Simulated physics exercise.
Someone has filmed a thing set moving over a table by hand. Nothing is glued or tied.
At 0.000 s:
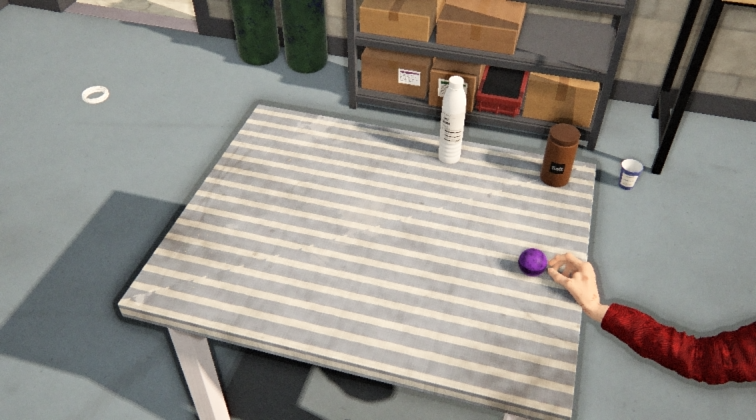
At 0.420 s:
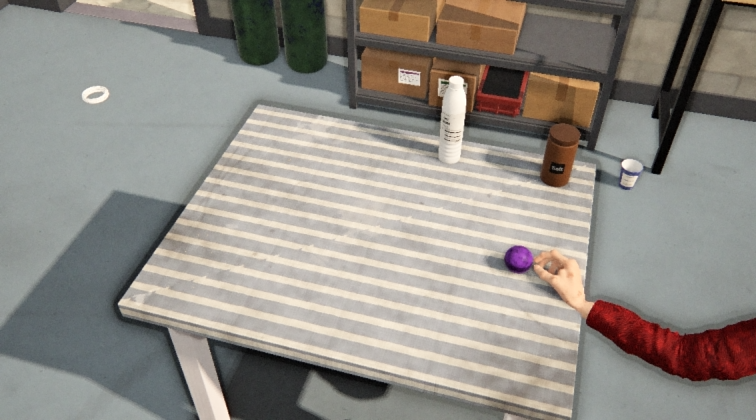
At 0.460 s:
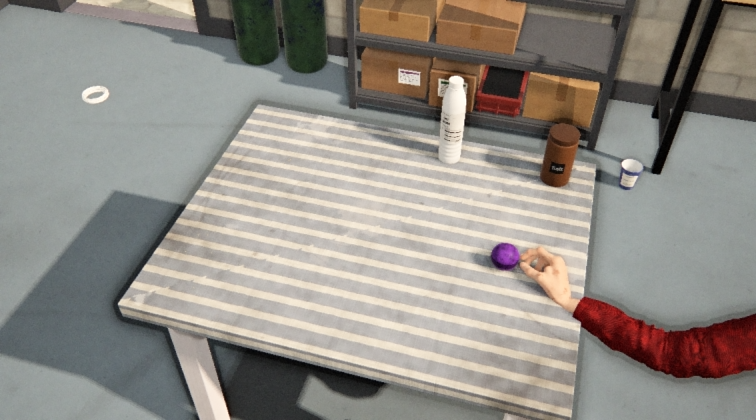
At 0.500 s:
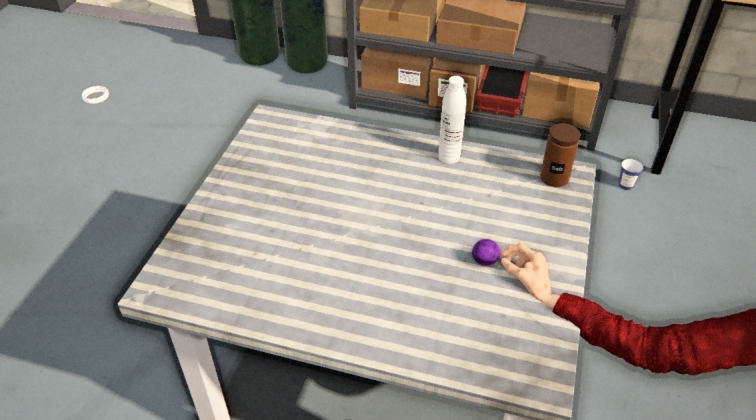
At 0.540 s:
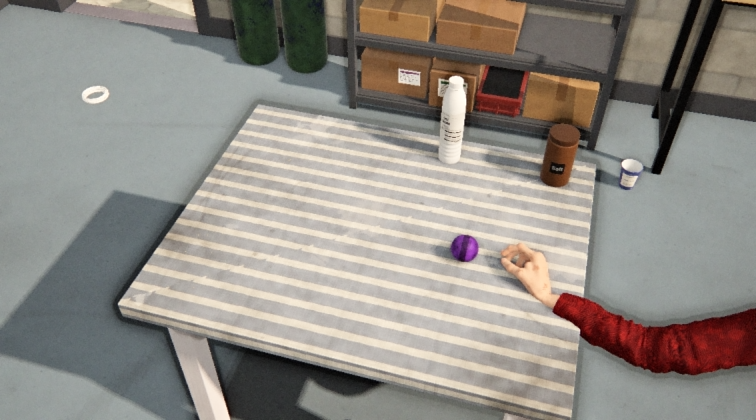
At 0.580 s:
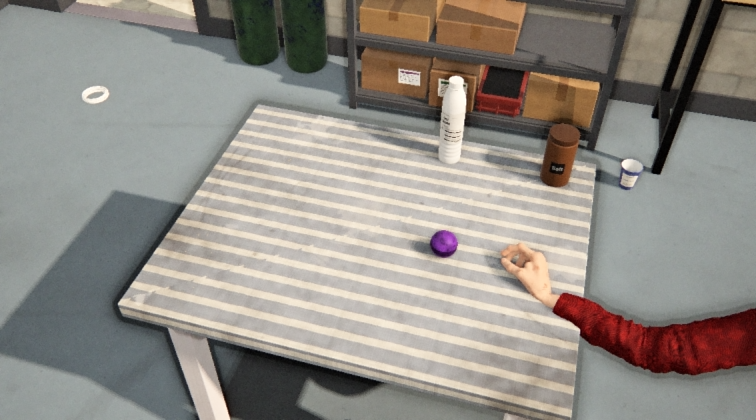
A hand in a red sleeve reaches in from the right over a striped table in a grey-floored room with shelved boxes, seen from above by a still camera. A purple ball sits at its fingertips, with a white bottle and a brown jar near the far edge. The hand pushes the ball leftward, then stays still while the ball rolls on left, away from the fingers.
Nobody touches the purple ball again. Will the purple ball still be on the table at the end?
The purple ball goes over the edge.
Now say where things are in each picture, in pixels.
In the first picture, under the hand; purple ball (533, 262).
In the second picture, under the hand; purple ball (519, 259).
In the third picture, under the hand; purple ball (505, 257).
In the fourth picture, purple ball (486, 253).
In the fifth picture, purple ball (465, 248) displaced about its own width.
In the sixth picture, purple ball (444, 244) displaced about its own width.
Around 0.88 s, purple ball displaced well along near (302, 214).
Around 1.18 s, purple ball now off the table.
Around 1.48 s, things are still on the move.
Finally (1.7 s), off the table, purple ball.
